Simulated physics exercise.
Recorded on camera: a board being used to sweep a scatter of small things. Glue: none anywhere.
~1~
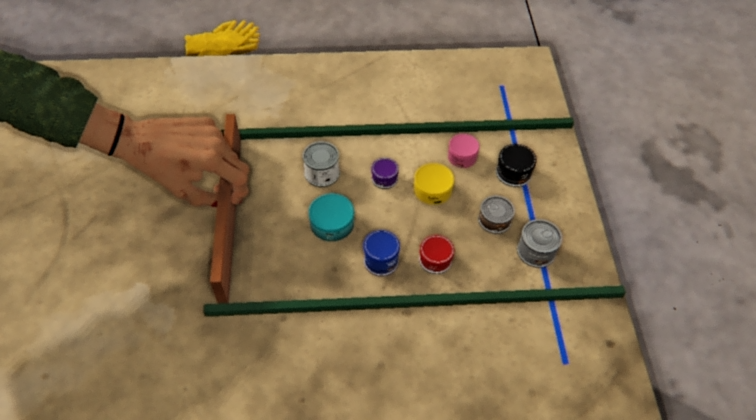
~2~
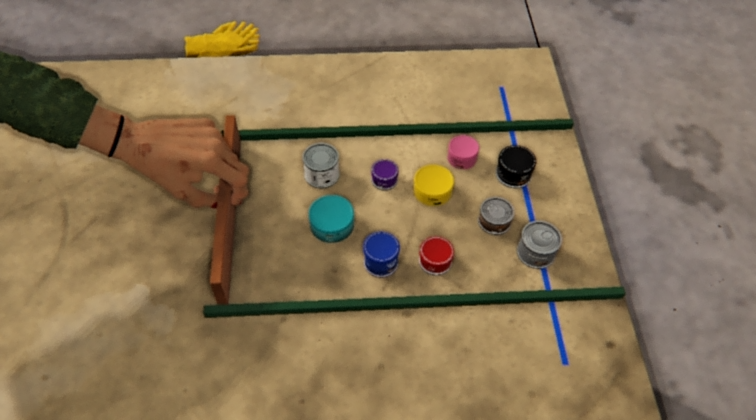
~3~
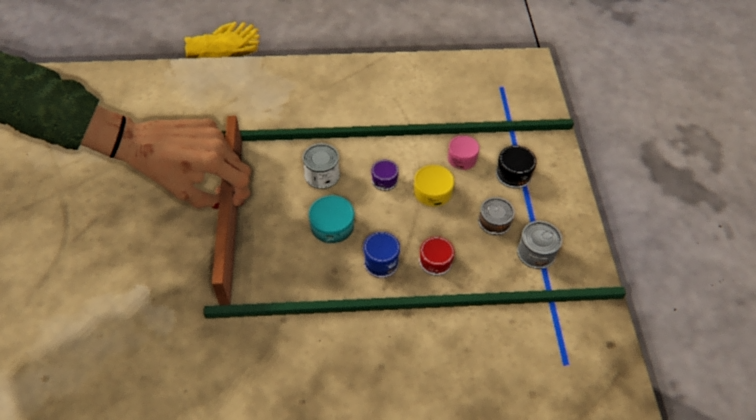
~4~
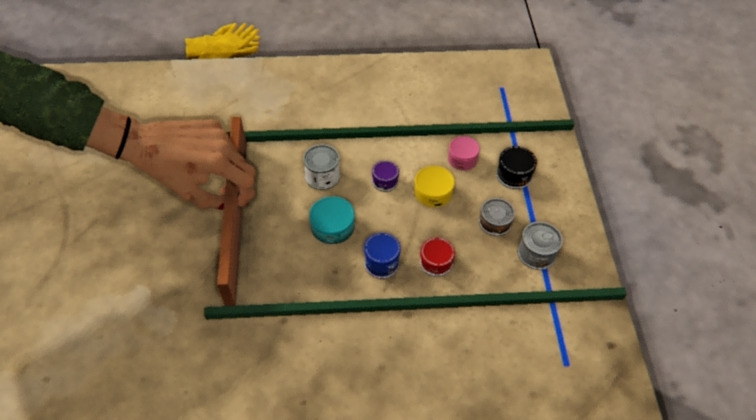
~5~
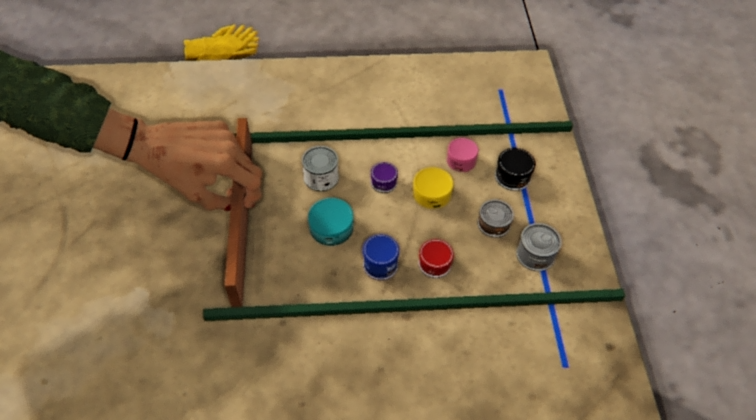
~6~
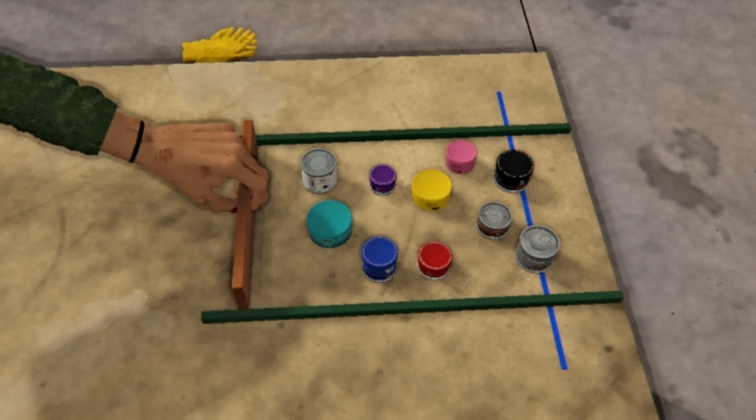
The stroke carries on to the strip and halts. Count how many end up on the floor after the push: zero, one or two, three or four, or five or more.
One or two.
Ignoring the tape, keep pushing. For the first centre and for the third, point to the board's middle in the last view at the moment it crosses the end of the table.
It sits around (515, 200) and after that around (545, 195).
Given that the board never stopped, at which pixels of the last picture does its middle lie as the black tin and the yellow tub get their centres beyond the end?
The black tin puts it at (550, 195), the yellow tub at (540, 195).
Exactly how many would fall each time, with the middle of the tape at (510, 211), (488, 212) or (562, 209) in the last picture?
Floor tally per try: 0 / 0 / 5.
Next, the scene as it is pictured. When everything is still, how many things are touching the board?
Number in contact with it: 4.
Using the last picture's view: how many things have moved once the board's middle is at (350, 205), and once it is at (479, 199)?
Counting first: 3, next 10.
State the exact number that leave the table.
The exact number is 1.
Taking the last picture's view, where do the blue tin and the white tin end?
The blue tin at (559, 254), the white tin at (535, 157).
A little later, none off yet; grey pot at rest near (537, 249); black tin at rest near (513, 171); brown tin at rest near (494, 221).
Next, none off yet; grey pot at rest near (538, 251); black tin at rest near (513, 171); brown tin shifted a little near (512, 229).
When it is over, the number that fall off is one or two; down, grey pot.
